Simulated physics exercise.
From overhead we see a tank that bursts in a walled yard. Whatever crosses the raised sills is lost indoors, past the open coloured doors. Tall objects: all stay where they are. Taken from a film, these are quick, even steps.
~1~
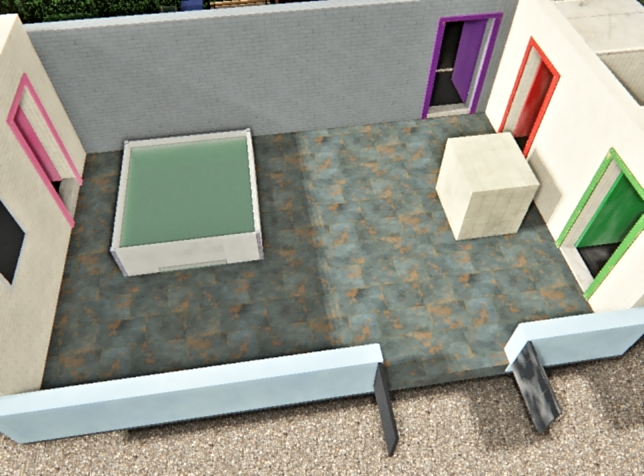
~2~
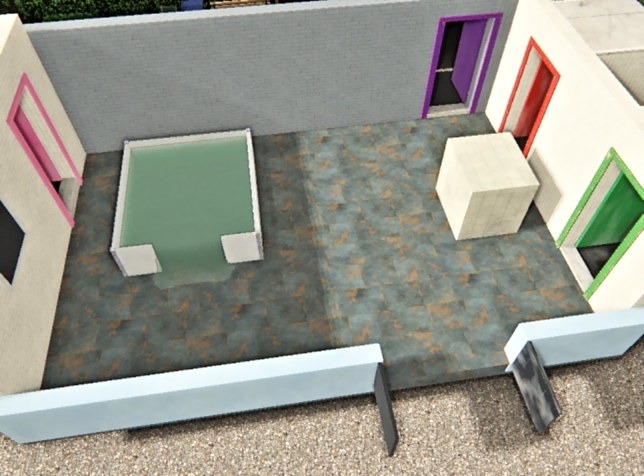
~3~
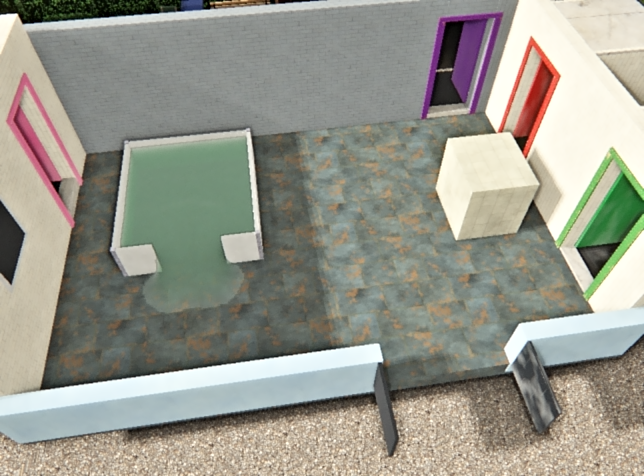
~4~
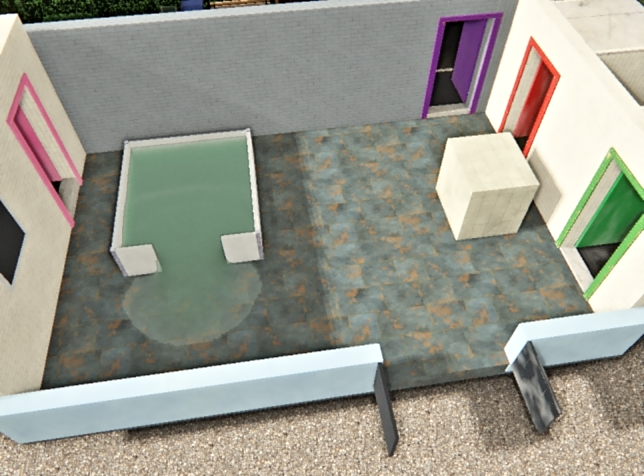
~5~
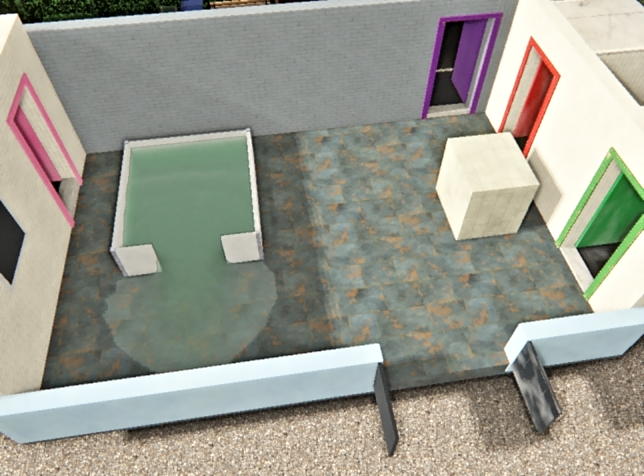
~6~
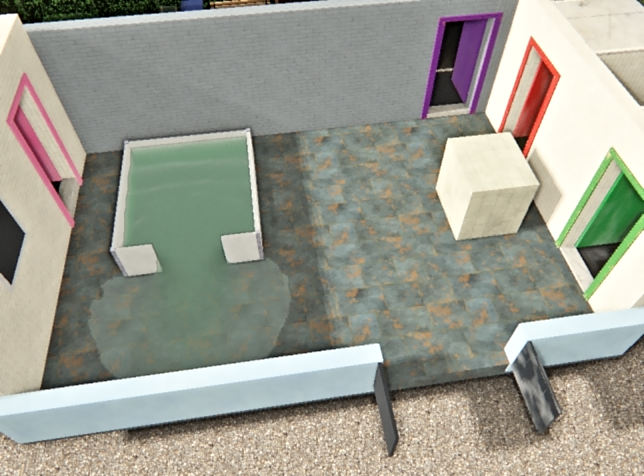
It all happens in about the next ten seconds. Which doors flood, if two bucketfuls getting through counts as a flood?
The purple door does not flood; the green door floods; the pink door does not flood; the red door does not flood.
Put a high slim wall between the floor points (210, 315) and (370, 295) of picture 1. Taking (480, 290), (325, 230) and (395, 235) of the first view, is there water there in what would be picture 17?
Results in sequence: Bone-dry / swamped / swamped.
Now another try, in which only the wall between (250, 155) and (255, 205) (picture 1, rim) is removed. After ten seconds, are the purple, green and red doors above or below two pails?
I'd say the purple one crosses the line, the green one crosses the line and the red one crosses the line.
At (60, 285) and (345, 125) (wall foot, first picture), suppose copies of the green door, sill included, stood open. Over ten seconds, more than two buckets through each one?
Going in order, the first one exceeds it and the second one stays short.
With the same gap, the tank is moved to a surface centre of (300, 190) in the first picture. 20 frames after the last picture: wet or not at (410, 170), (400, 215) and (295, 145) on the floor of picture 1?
In the order asked: Not reached, not reached, not reached.
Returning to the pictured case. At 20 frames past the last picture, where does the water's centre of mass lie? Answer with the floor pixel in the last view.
The balance point is around (202, 263).
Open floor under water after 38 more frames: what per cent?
About 70 per cent.
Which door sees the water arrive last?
Answer - the door marked purple.
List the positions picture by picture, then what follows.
Still water in the tank at (188, 188), in the first frame.
Water pours out at (192, 256) and has run to (158, 278), in the second frame.
The front is at (164, 307), out from the gap at (193, 258), in the third frame.
Water pours out at (193, 258) and has run to (175, 340), in the fourth frame.
The front is at a hidden place, out from the gap at (193, 258), in the fifth frame.
Water pours out at (192, 258) and has run to a hidden place, in the sixth frame.
A moment on, water covers 20 % of the floor; the purple door not reached, the green door not reached, the pink door not reached, the red door not reached.
Next, water covers 25 % of the floor; the purple door not reached, the green door not reached, the pink door not reached, the red door not reached.
Then, water covers 50 % of the floor; the purple door not reached, the green door wet at the sill, nothing in, the pink door wet at the sill, nothing in, the red door not reached.
Later, water covers 70 % of the floor; the purple door not reached, the green door over two buckets in, the pink door wet at the sill, nothing in, the red door wet at the sill, nothing in.
In the end, water covers 95 % of the floor; the purple door wet at the sill, nothing in, the green door far over two buckets in, the pink door wet at the sill, nothing in, the red door wet at the sill, nothing in.
